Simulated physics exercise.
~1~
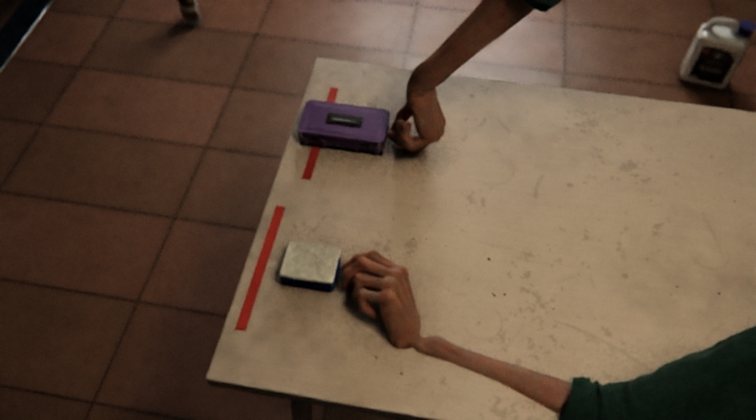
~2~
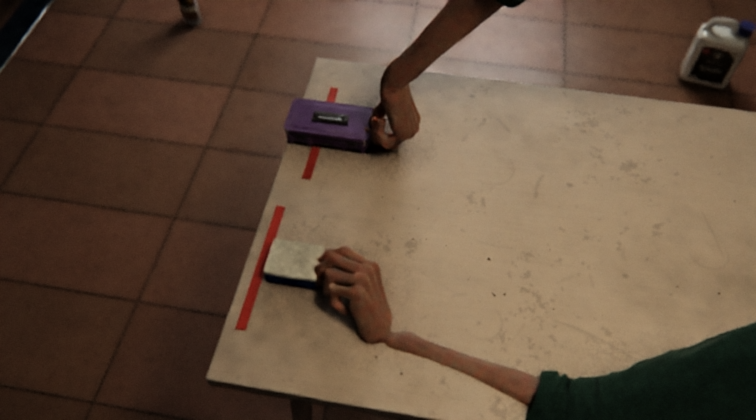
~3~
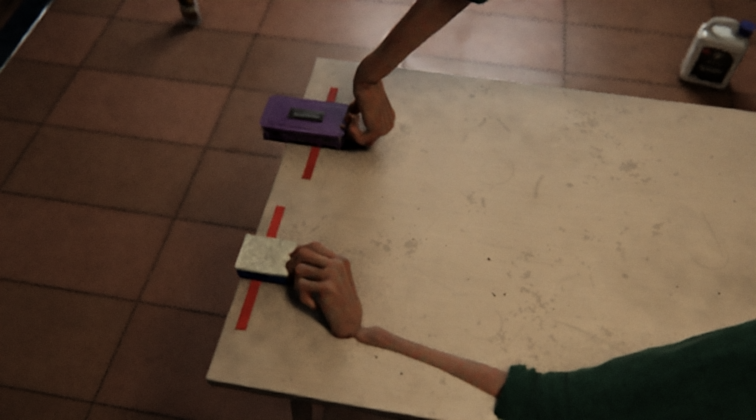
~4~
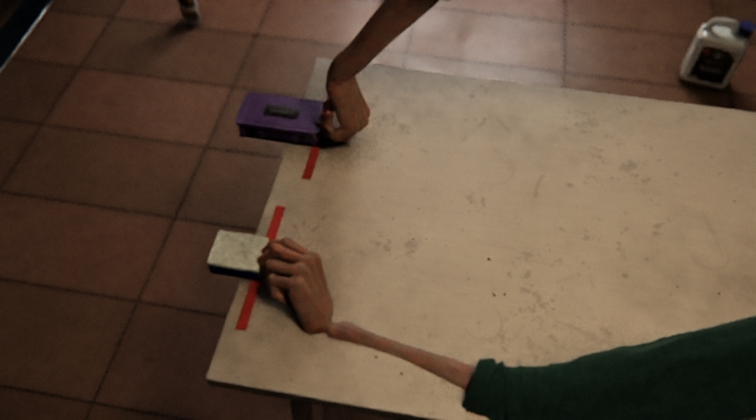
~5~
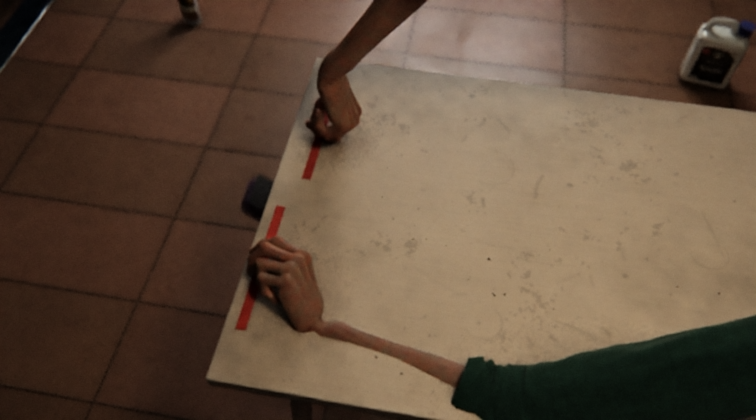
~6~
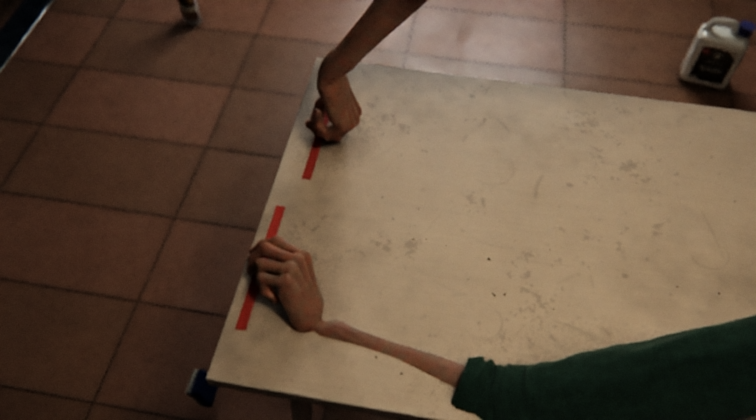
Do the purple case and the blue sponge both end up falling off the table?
Yes, both the purple case and the blue sponge go over the left edge and drop to the floor.
A purple case and a blue sponge, pushed left by two hands, fall off the table.
